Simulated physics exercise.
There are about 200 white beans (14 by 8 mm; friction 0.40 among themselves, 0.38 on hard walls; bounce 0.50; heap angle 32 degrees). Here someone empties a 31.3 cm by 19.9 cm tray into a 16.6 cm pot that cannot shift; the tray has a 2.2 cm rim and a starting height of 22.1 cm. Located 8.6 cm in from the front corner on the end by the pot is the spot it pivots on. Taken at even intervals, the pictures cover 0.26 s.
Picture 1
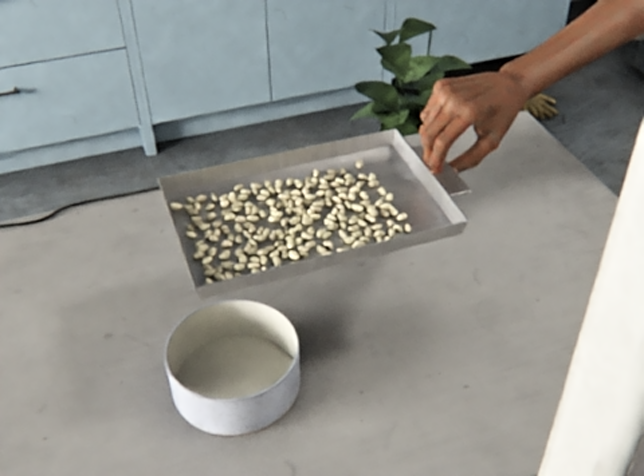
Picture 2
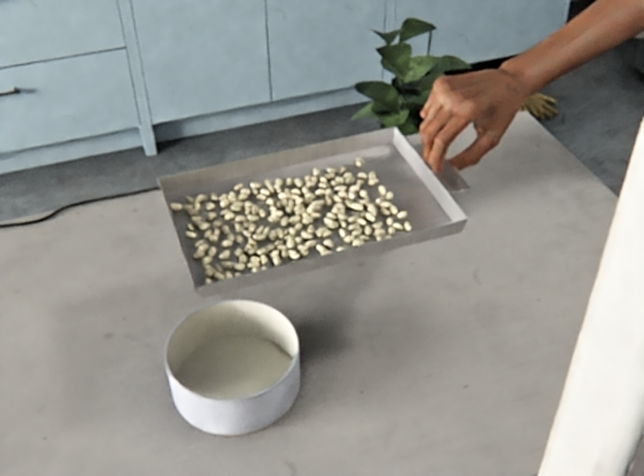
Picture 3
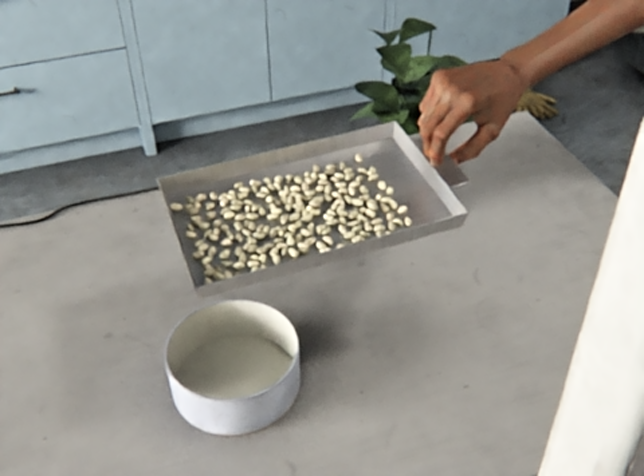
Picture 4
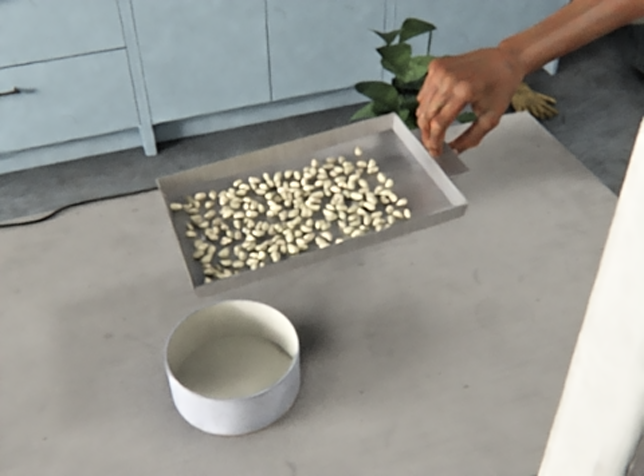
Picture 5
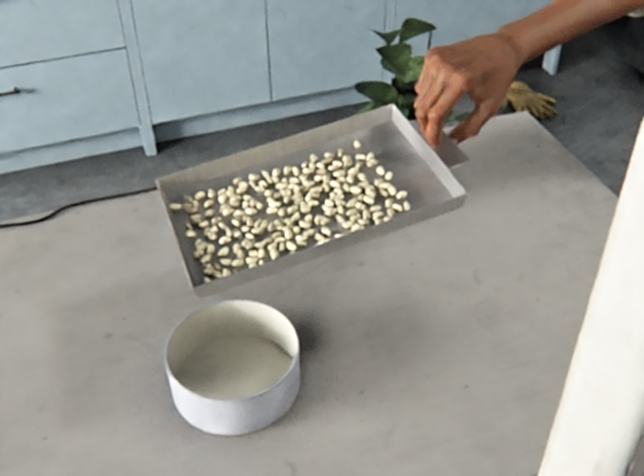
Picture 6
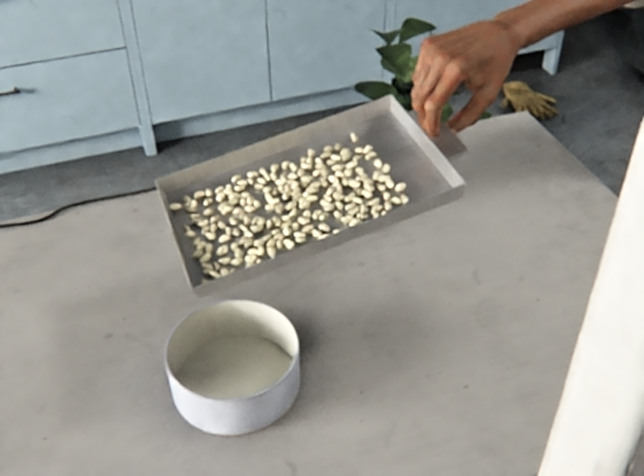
A hand slowly raises the right end of a shallow tray of white beans.
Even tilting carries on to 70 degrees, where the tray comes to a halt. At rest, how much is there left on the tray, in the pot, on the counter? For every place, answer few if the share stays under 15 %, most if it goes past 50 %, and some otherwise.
Shares - left on the tray: Most; pot: Few; counter: Some.
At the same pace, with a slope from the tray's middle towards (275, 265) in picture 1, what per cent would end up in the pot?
My best guess is some 40 per cent.
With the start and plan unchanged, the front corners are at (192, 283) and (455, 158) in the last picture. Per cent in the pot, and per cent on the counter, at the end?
Pot 0, counter 40.
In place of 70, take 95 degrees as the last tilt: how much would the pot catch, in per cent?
I'd expect some 5 per cent in the pot.
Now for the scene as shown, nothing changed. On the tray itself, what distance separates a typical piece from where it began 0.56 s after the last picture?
It has moved some 7 cm from its start.
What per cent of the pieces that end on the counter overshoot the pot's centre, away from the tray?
100 per cent.
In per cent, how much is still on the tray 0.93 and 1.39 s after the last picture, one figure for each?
In order, near 95 and near 80.
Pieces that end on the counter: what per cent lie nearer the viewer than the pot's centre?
Share: Some 30 %.
Then, 0.56 s after the last picture, tilt 39 degrees; the tray holds 100 %, the pot 0 %.
Then, 0.93 s after the last picture, tilt 57 degrees; the tray holds 95 %, the pot 0 %.
Then, 1.39 s after the last picture, tilt 70 degrees; the tray holds 80 %, the pot 0 %.
In the end, tray 70 %, pot 0 %, counter 30 %.
